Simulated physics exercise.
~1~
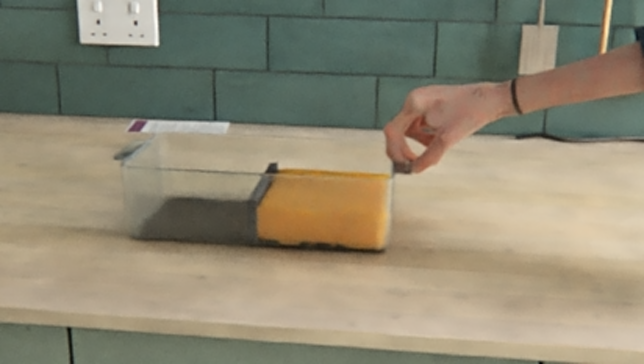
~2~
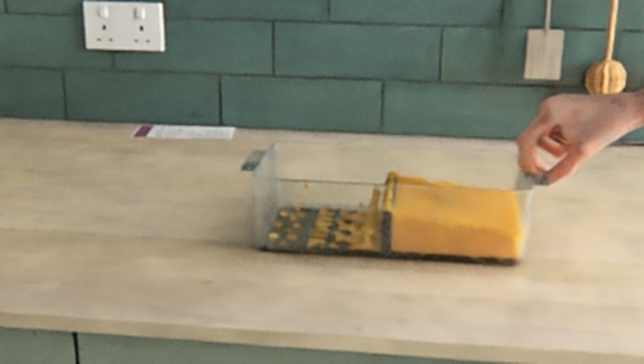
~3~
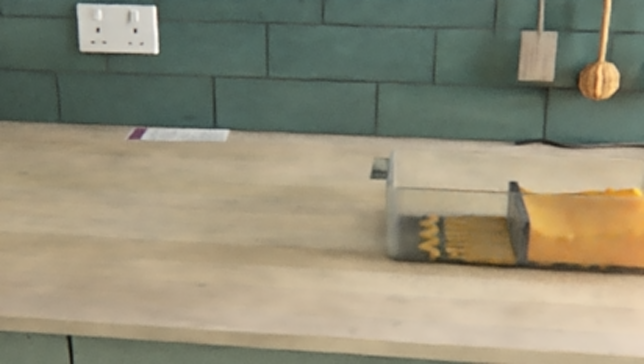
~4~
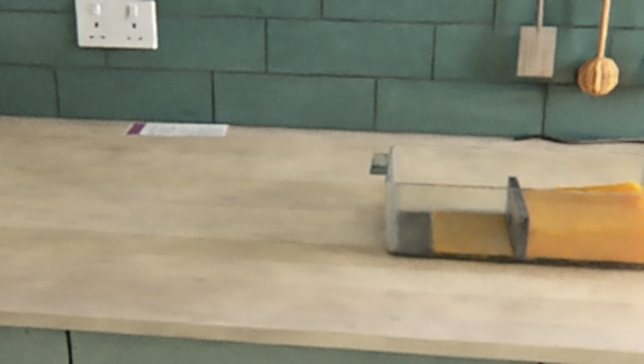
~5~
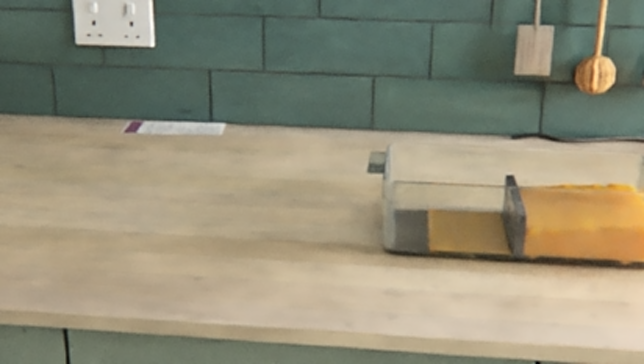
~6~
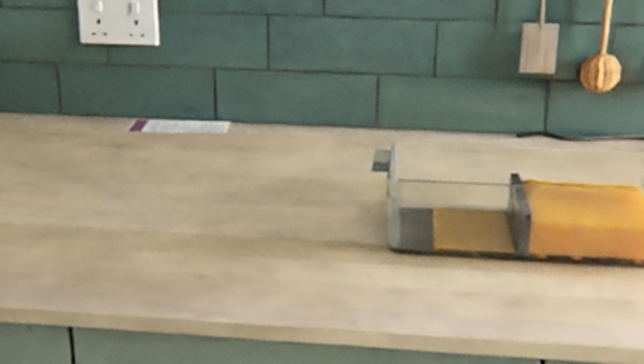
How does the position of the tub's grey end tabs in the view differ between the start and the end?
At the start the tabs are at both ends of the tub, with the left one toward the left side of the view. By the end they have shifted to the right, so the left tab is just right of the middle and the right one is out of view.
